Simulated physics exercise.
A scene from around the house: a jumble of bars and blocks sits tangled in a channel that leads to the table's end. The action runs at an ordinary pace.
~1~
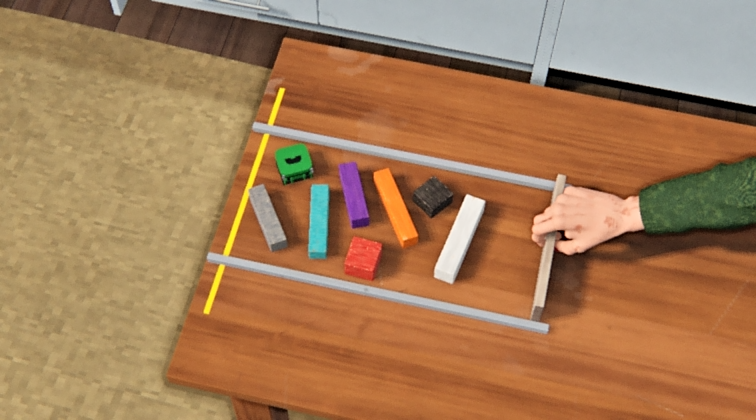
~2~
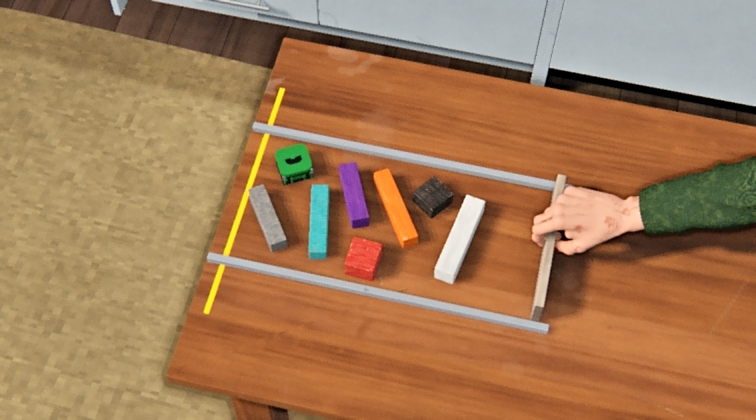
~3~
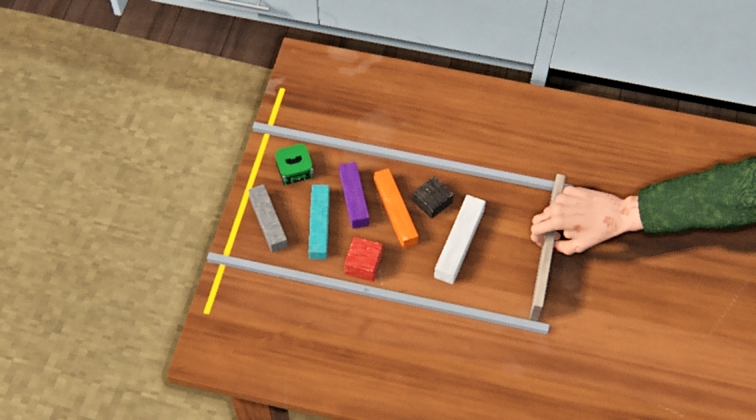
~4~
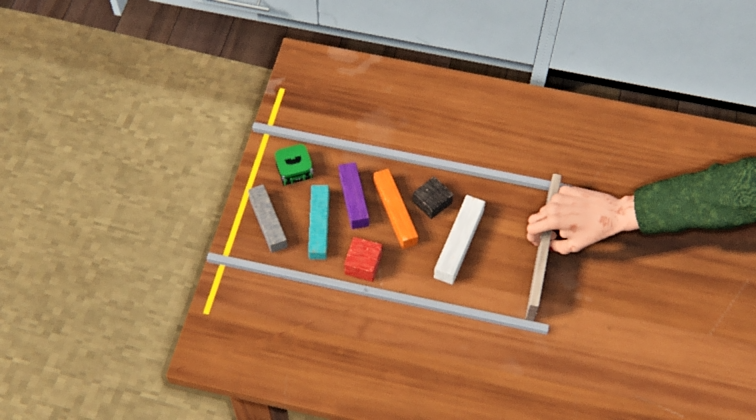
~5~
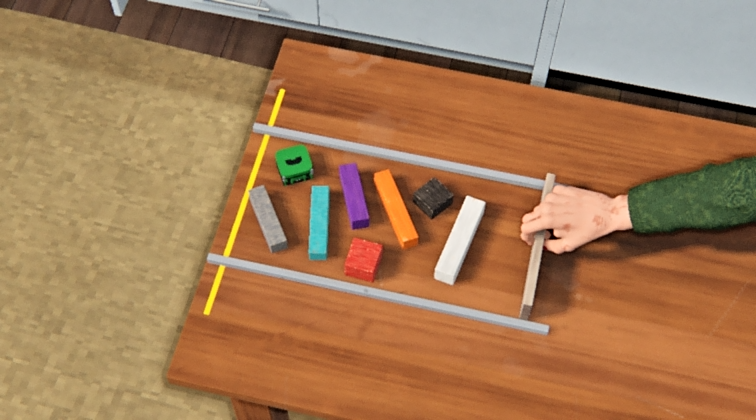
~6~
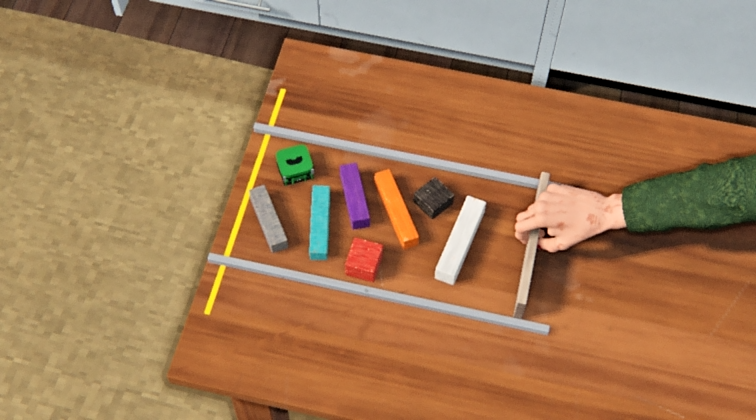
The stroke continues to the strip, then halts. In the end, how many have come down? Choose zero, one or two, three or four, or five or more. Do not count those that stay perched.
By the end, five or more have come down.
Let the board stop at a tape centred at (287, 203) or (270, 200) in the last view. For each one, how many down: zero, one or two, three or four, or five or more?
The falls would be three or four; three or four.
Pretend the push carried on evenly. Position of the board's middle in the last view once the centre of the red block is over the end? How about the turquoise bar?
Red block: (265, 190); turquoise bar: (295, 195).
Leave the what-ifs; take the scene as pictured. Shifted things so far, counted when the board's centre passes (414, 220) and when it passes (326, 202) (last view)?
At that stage 4; at the next, 8.
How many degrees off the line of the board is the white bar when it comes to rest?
About 0 degrees.
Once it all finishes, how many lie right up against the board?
Looks like 2 of them, all told.
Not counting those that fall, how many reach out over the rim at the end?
Expected count: 2.
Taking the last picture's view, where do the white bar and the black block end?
I'd say approximately (235, 194) and then (250, 139).
Soon after, none off yet; grey bar at rest near (268, 219); green case at rest near (295, 165); turquoise bar at rest near (320, 222).
After that, none off yet; grey bar displaced a little near (250, 217); green case displaced about its own width near (269, 158); turquoise bar displaced about its own width near (268, 212).
In the end, the number that fall off is five or more; gone, orange bar, red block, purple bar, turquoise bar, green case and grey bar.
